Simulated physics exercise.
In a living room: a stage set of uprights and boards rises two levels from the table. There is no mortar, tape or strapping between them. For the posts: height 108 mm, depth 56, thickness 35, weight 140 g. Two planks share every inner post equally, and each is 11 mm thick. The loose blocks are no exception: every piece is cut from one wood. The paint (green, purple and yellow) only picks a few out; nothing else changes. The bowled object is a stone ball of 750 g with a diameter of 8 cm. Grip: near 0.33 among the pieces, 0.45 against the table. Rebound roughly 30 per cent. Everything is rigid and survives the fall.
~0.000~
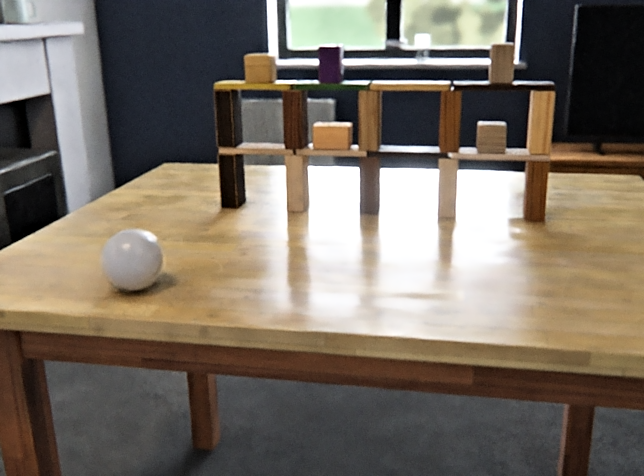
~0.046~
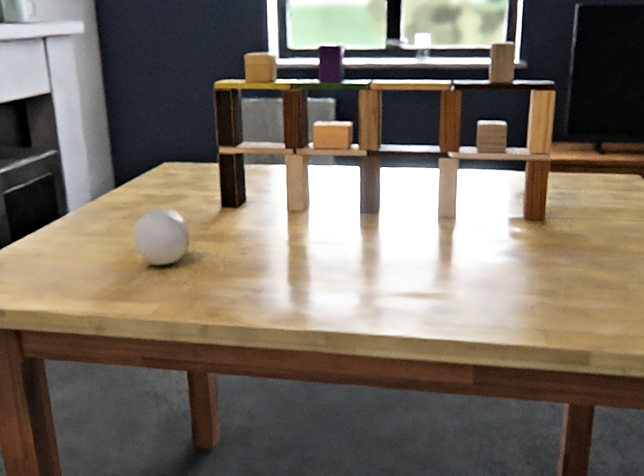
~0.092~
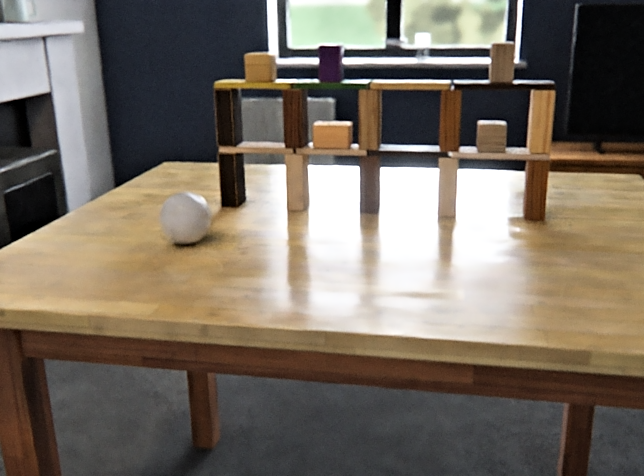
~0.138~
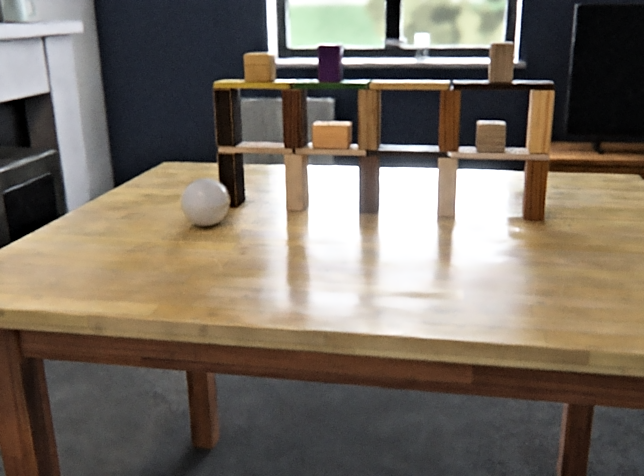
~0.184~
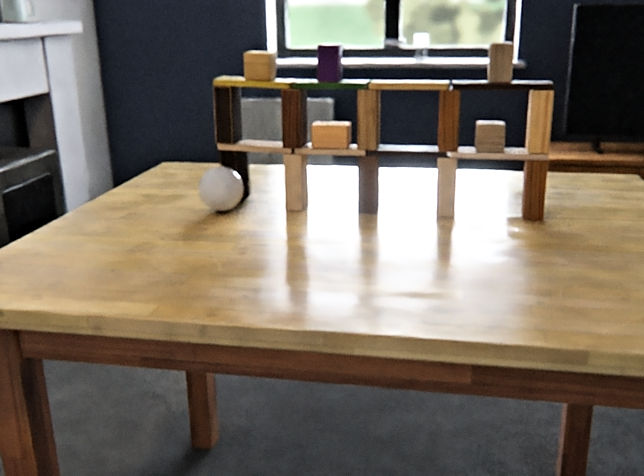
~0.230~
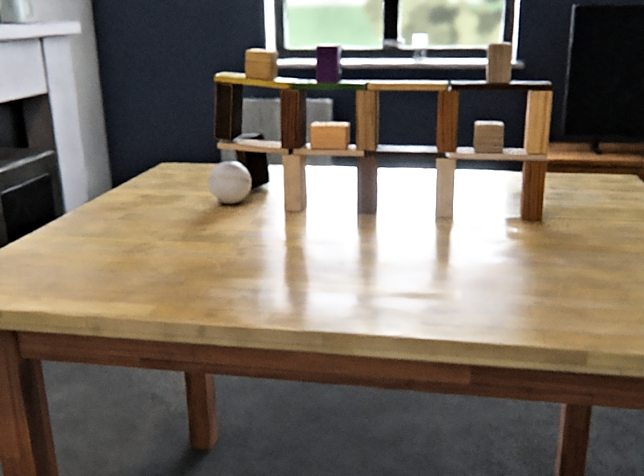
A white ball rolls across the table and knocks the block structure's lower left post askew.
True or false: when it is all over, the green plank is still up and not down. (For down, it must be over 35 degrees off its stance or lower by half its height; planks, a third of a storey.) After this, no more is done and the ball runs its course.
True.
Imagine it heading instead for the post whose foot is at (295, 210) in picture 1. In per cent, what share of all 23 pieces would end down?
50 percent.
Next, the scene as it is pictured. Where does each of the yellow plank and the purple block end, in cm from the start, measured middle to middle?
For yellow it's 24 cm, and for purple it's 2 cm.
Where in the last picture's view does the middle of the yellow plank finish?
Its centre finishes around pixel (221, 208) in the last picture.
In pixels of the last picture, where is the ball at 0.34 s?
(252, 165) or so.
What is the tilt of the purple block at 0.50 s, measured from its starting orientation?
About 0 degrees.
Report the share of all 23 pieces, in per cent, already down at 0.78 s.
20 per cent.
By 0.34 s, ball still moving; 3 of the 23 pieces down; green plank moved 7 mm; yellow plank tilted 29°, 22 mm lower.
By 0.50 s, ball still moving; 5 of the 23 pieces down; green plank moved 11 mm; yellow plank tilted 70°, 9 cm lower.
By 0.78 s, ball still moving; 5 of the 23 pieces down; green plank moved 9 mm; yellow plank tilted 51°, 19 cm lower.
When it is over (1.5 s), ball rolling away; 5 of the 23 pieces down; green plank moved 9 mm; purple block moved 18 mm; yellow plank 23 cm lower. In pixels of the last frame, middles, green plank near (329, 85), purple block near (328, 64).
